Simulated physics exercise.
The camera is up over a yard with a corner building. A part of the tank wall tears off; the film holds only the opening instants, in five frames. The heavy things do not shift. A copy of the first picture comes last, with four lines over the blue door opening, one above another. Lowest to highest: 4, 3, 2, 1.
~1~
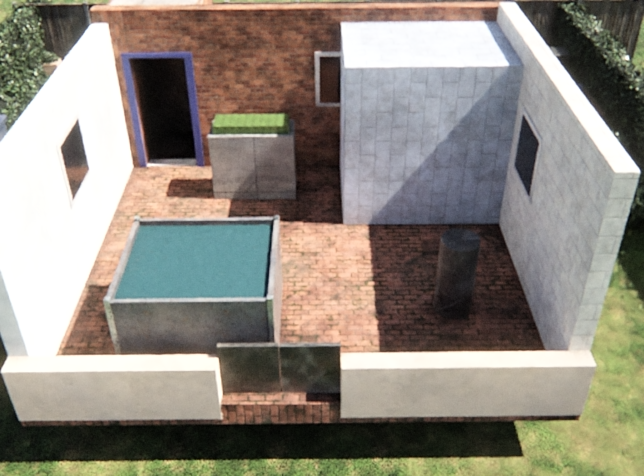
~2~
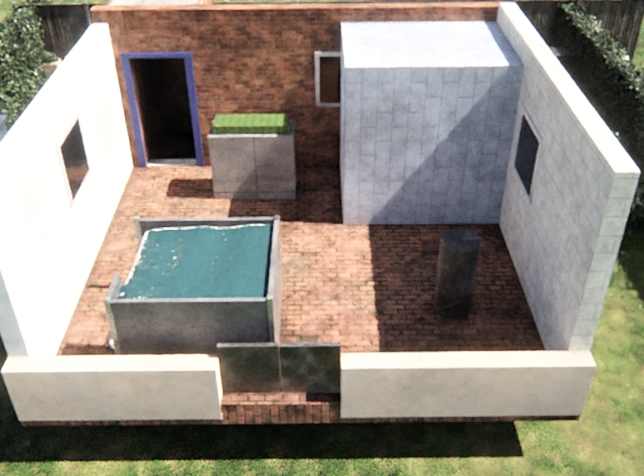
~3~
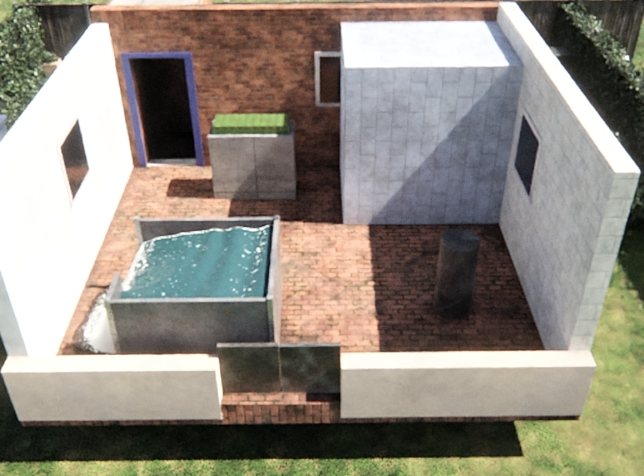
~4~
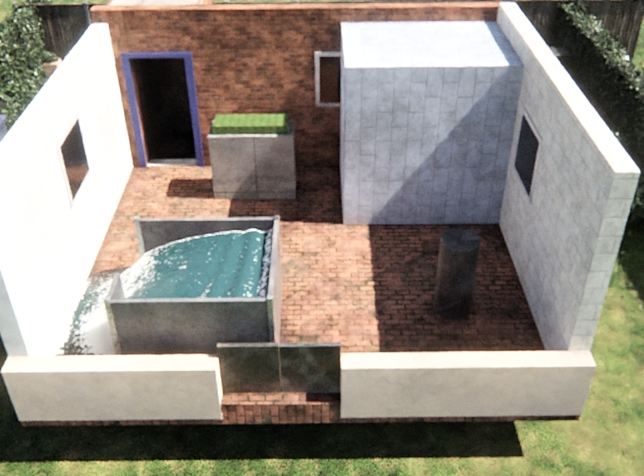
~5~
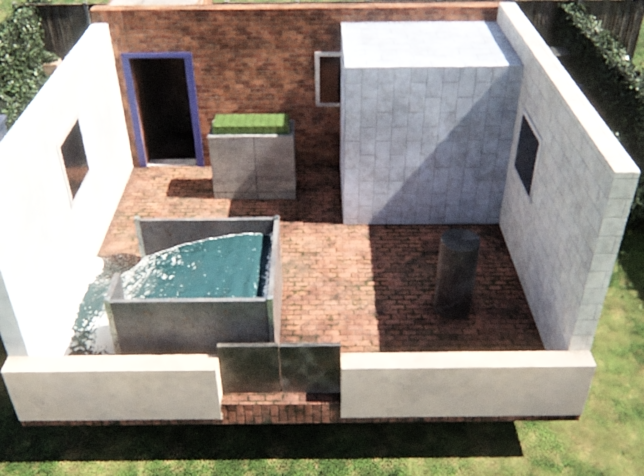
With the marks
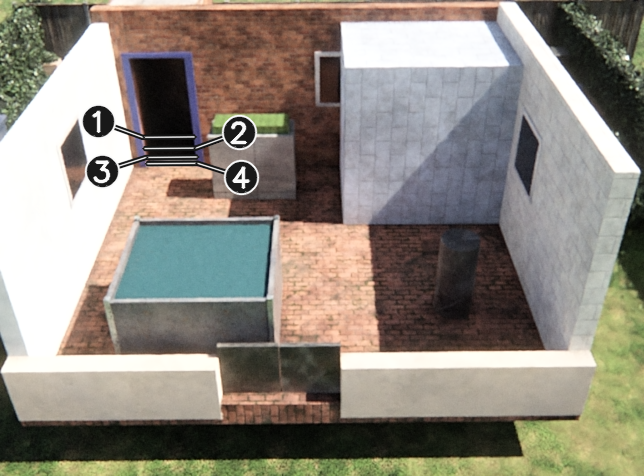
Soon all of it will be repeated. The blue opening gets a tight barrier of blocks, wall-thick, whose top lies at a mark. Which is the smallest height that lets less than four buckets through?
2.
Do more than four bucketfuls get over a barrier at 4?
Yes.
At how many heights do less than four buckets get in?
Two of them.
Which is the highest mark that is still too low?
The answer is 3.
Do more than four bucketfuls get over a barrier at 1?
No, not at all.
In white, 1 at (168, 137); 2 at (170, 148); 3 at (171, 157); 4 at (172, 163); from the bottom up 4, 3, 2, 1.
With 1, nothing gets over.
With 2, a bucket or two gets in.
With 3, some 20 bucketfuls get in.
With 4, dozens of bucketfuls pour in.
